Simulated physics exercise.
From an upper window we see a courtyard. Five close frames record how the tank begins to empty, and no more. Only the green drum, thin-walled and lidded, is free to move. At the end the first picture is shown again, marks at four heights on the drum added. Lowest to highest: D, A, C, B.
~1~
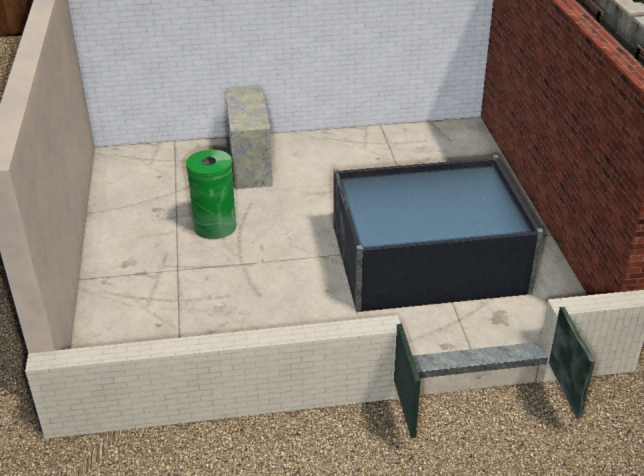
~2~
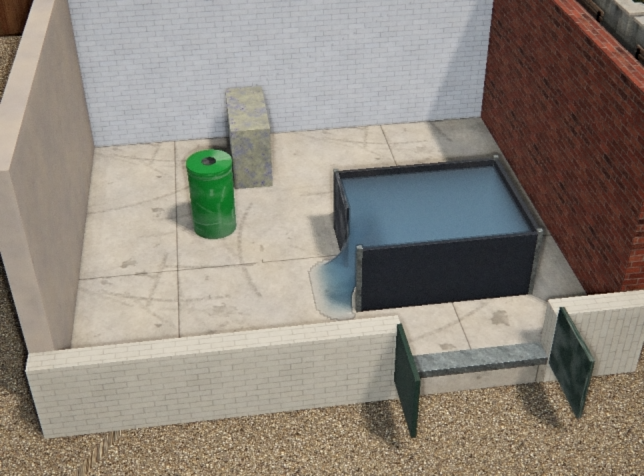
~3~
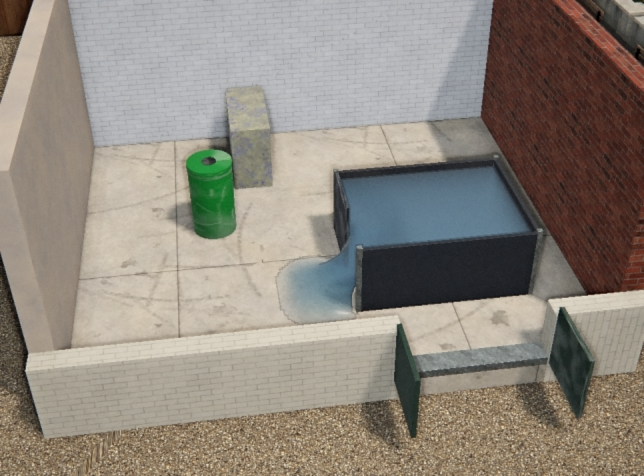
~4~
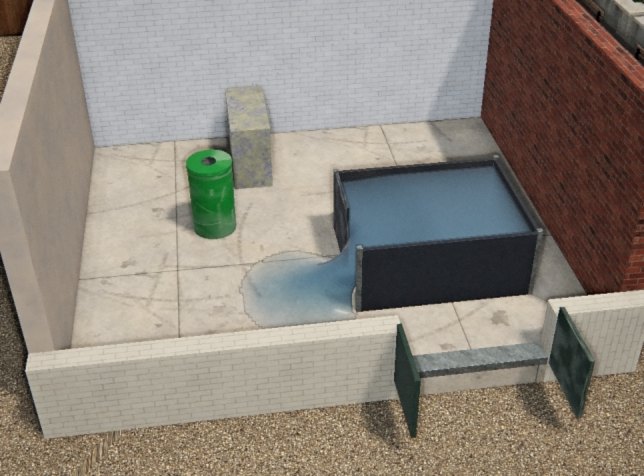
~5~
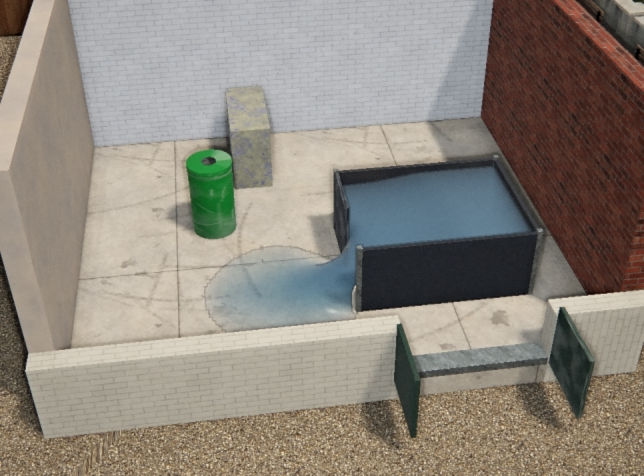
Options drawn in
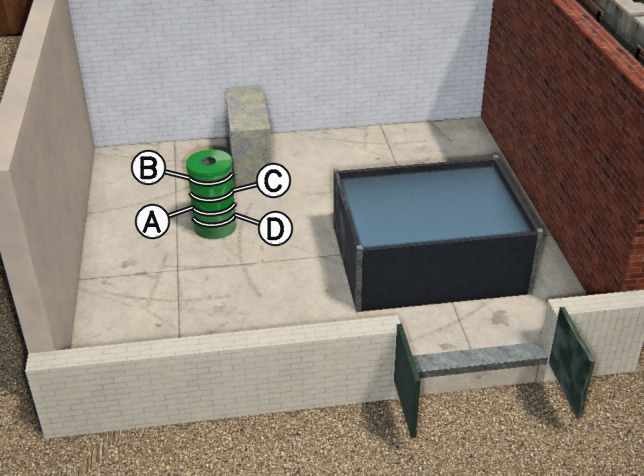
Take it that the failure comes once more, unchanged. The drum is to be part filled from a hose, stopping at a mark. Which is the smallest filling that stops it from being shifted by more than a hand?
Go for D.
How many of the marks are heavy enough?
All of them.
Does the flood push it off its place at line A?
No.
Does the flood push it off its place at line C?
No, not at all.
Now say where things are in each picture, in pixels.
Lid of the green drum at (209, 161); tank full, its middle at (432, 206); open gate at (473, 311).
Water covers 1 % of the ground and is seen nearest the drum at (321, 266).
Water covers 3 % of the ground and is seen nearest the drum at (298, 263).
Water covers 6 % of the ground and is seen nearest the drum at (274, 259).
Lid of the green drum at (209, 161); water covers 9 % of the ground and is seen nearest the drum at (246, 258).
On the marked copy, A at (214, 213); B at (211, 184); C at (212, 200); D at (215, 225); from the bottom up D, A, C, B.
For line A, it does not move.
For line B, it does not move.
For line C, it does not move.
For line D, it does not move.
